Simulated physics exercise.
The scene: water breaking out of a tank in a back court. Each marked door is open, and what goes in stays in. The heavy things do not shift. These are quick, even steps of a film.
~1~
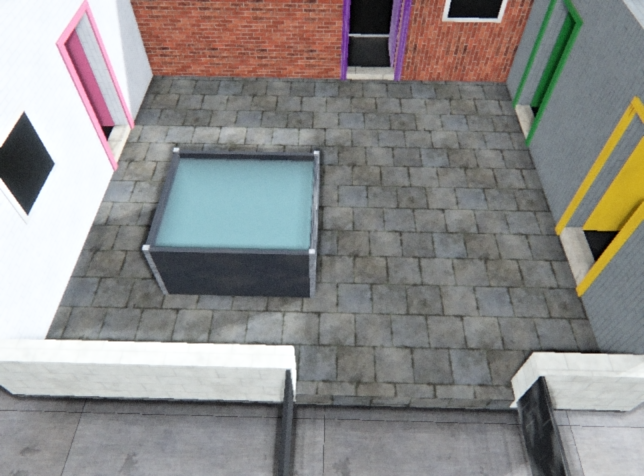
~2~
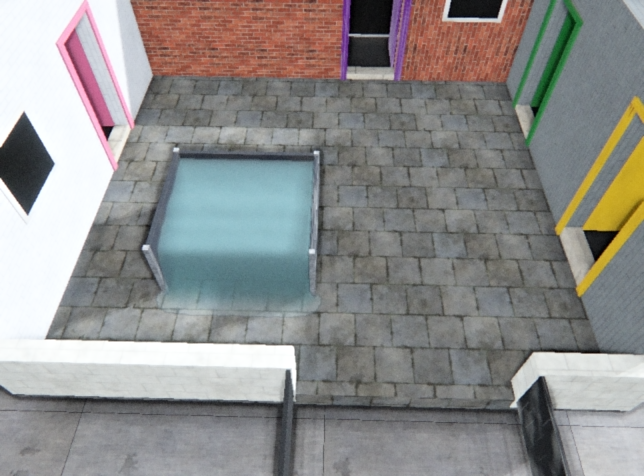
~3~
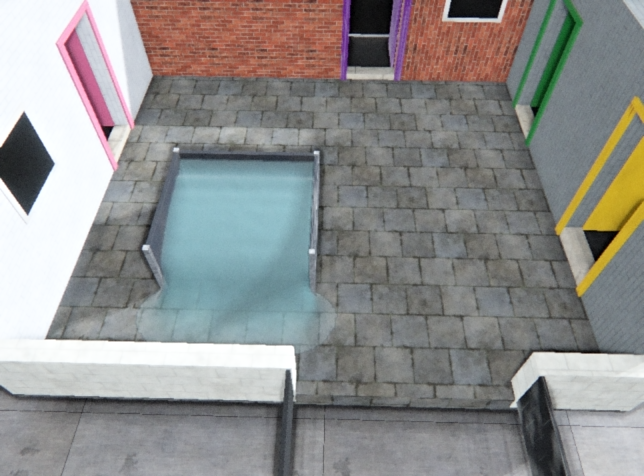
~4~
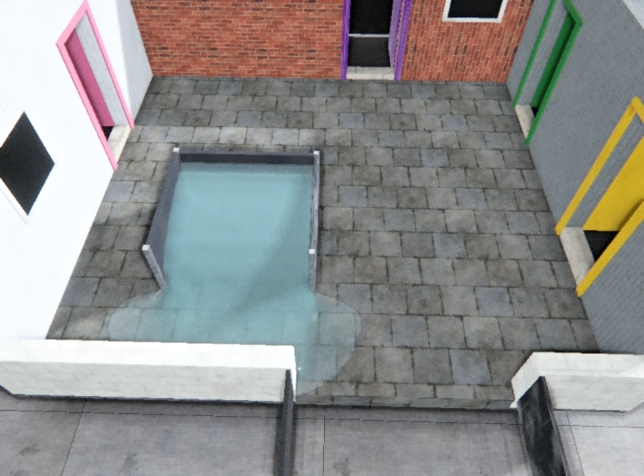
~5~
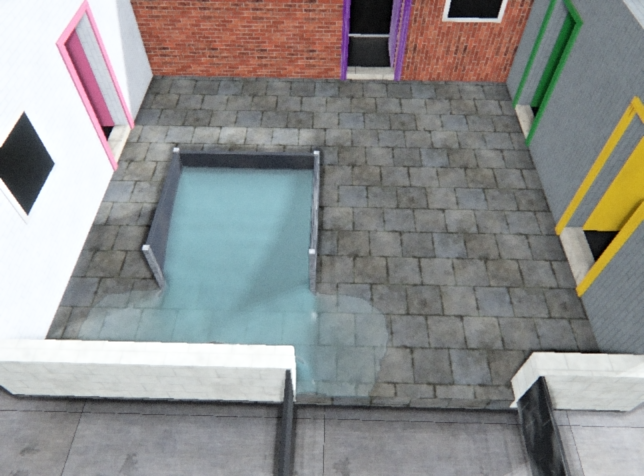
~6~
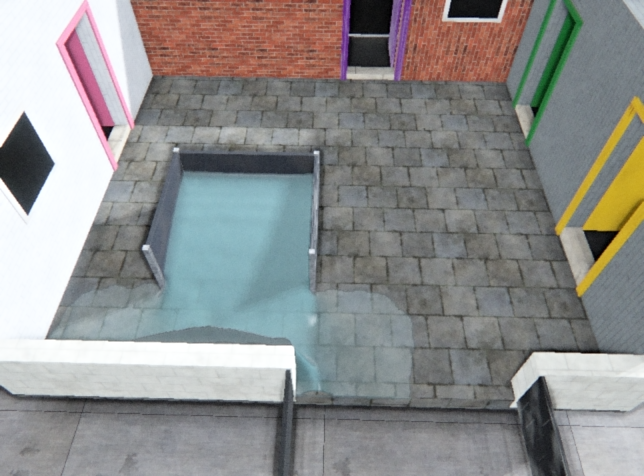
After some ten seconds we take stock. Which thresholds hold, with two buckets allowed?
One by one: The purple door holds within the limit; the green door holds within the limit; the yellow door holds within the limit; the pink door holds within the limit.
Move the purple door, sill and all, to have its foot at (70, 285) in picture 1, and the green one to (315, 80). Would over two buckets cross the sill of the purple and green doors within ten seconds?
One by one: Purple door goes over, green door holds.
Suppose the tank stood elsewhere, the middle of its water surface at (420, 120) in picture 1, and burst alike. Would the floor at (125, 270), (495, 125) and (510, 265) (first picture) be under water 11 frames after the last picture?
In turn: Dry, no water, covered.
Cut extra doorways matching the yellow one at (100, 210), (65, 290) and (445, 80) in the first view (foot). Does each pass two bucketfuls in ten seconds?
One after the other: Stays under, goes over, keeps below it.
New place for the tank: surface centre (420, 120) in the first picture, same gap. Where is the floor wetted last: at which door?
The purple one.
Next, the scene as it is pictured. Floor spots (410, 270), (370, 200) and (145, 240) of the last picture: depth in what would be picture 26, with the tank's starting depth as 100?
In turn 2, 0 and 10 in a hundred.
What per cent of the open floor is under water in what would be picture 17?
Near 35 in a hundred.
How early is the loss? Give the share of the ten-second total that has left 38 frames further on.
Near 85 in a hundred.
A moment on, water covers 15 % of the floor; the purple door not reached, the green door not reached, the yellow door not reached, the pink door not reached.
Next, water covers 35 % of the floor; the purple door not reached, the green door not reached, the yellow door not reached, the pink door wet at the sill, nothing in.
Then, water covers 55 % of the floor; the purple door not reached, the green door not reached, the yellow door wet at the sill, nothing in, the pink door wet at the sill, nothing in.
Later, water covers 80 % of the floor; the purple door wet at the sill, nothing in, the green door wet at the sill, nothing in, the yellow door wet at the sill, nothing in, the pink door wet at the sill, nothing in.
In the end, water covers 95 % of the floor; the purple door wet at the sill, nothing in, the green door under two buckets in, the yellow door wet at the sill, nothing in, the pink door wet at the sill, nothing in.
